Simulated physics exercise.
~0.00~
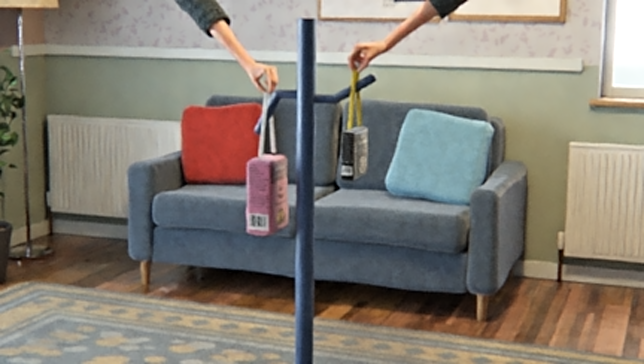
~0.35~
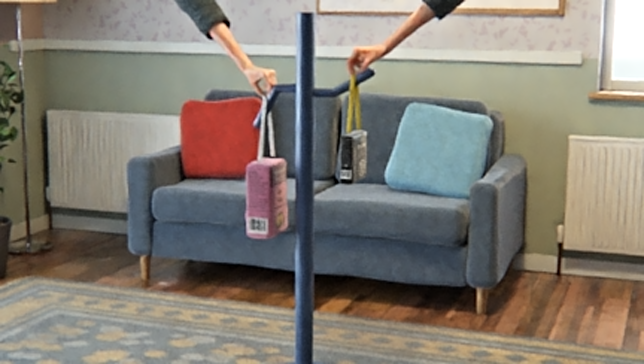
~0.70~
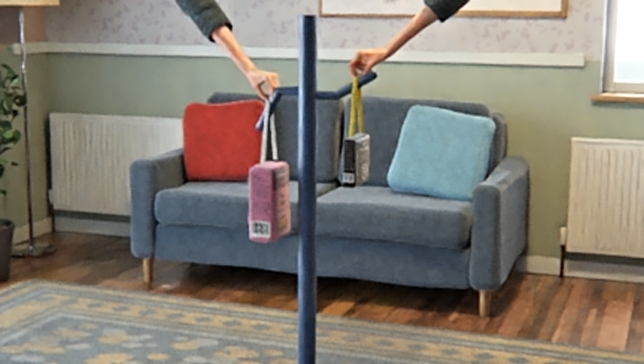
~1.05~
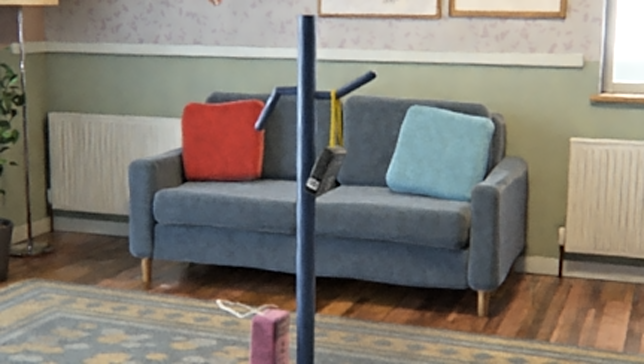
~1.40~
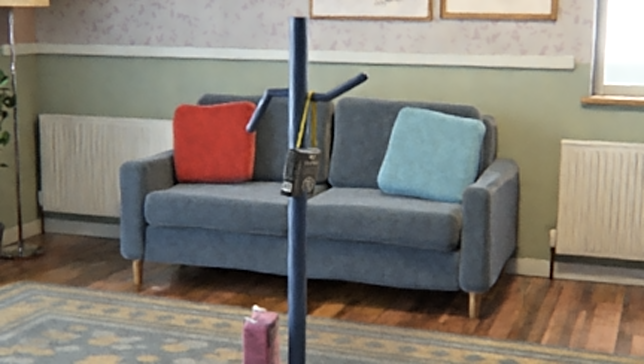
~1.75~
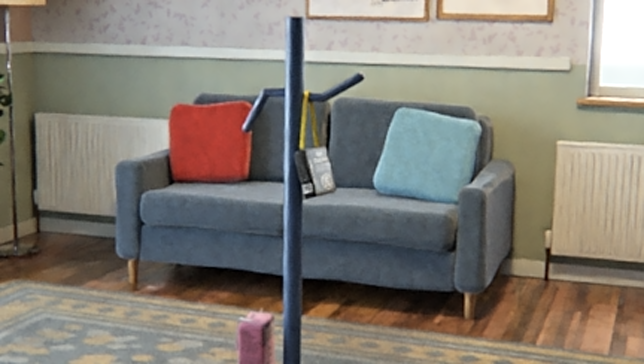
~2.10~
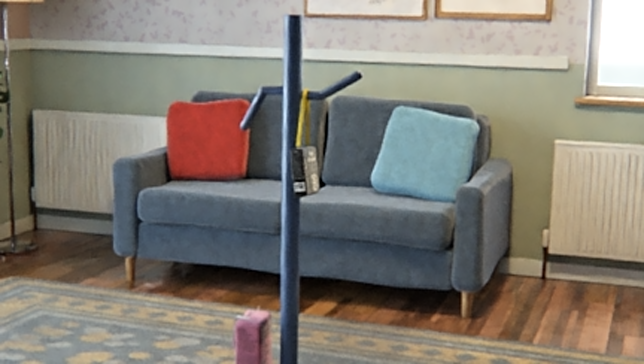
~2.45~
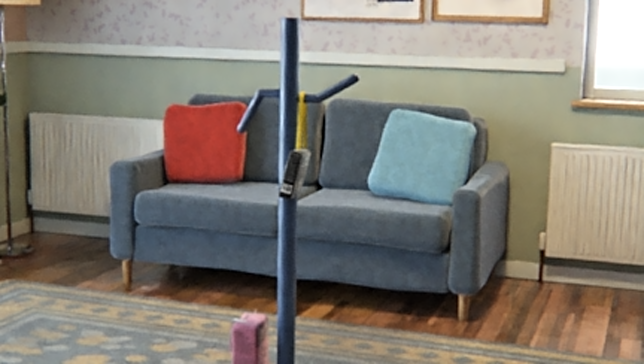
The video shows two hands holding a pink sack and a black pouch by their loops at a blue coat stand before a sofa. Once the hands withdraw, the pink sack drops to the floor, while the black pouch slides inward and swings, still hanging from the right peg.
